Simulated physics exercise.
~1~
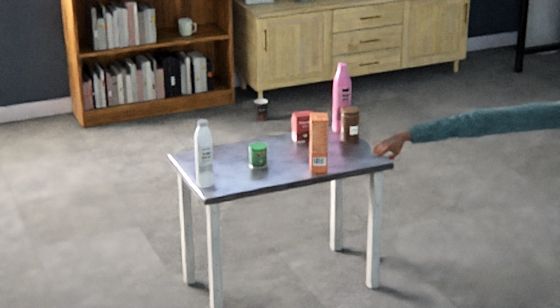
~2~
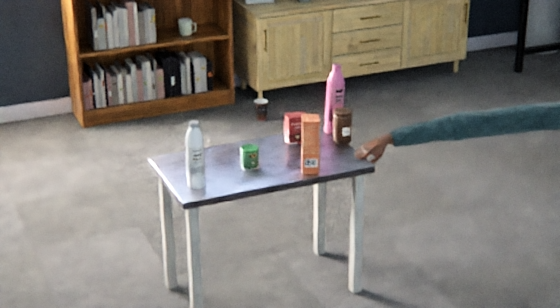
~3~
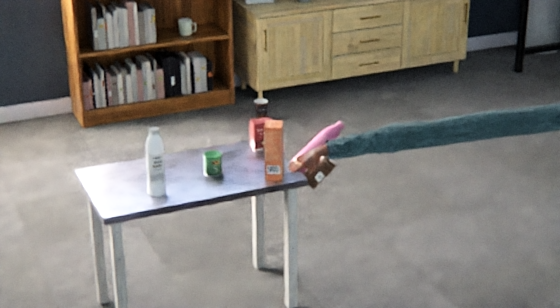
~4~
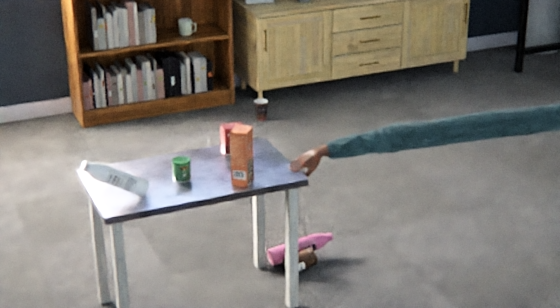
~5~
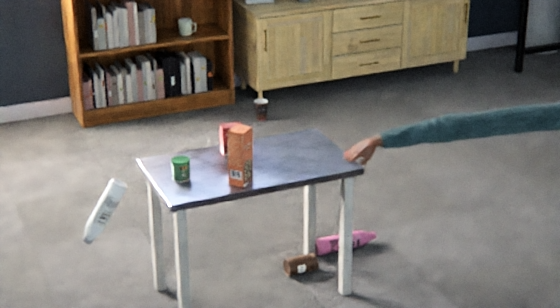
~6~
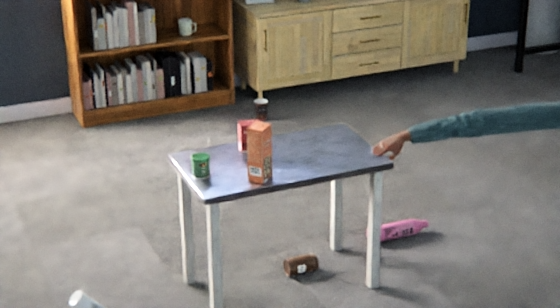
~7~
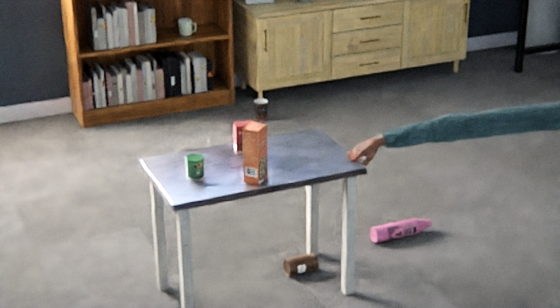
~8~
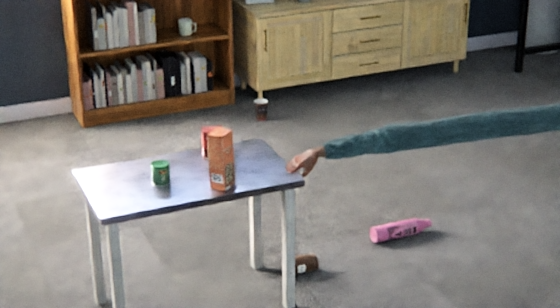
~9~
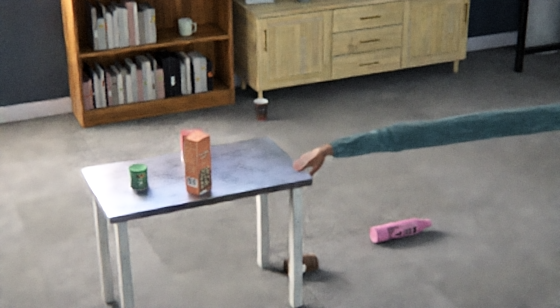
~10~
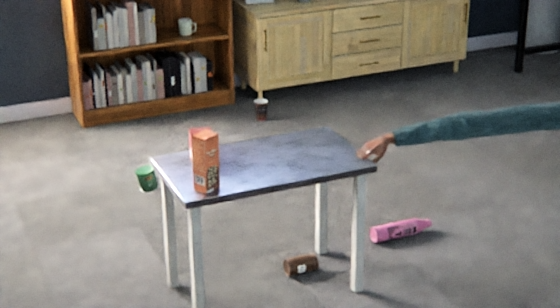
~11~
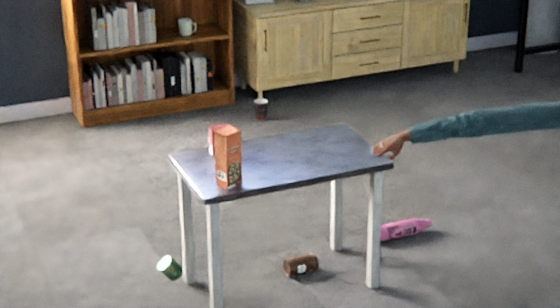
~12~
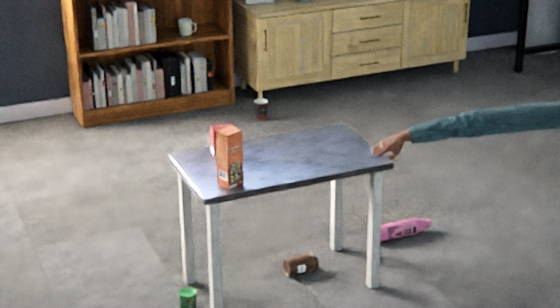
In a room, a hand jerks a table back and forth, and four containers fall off.
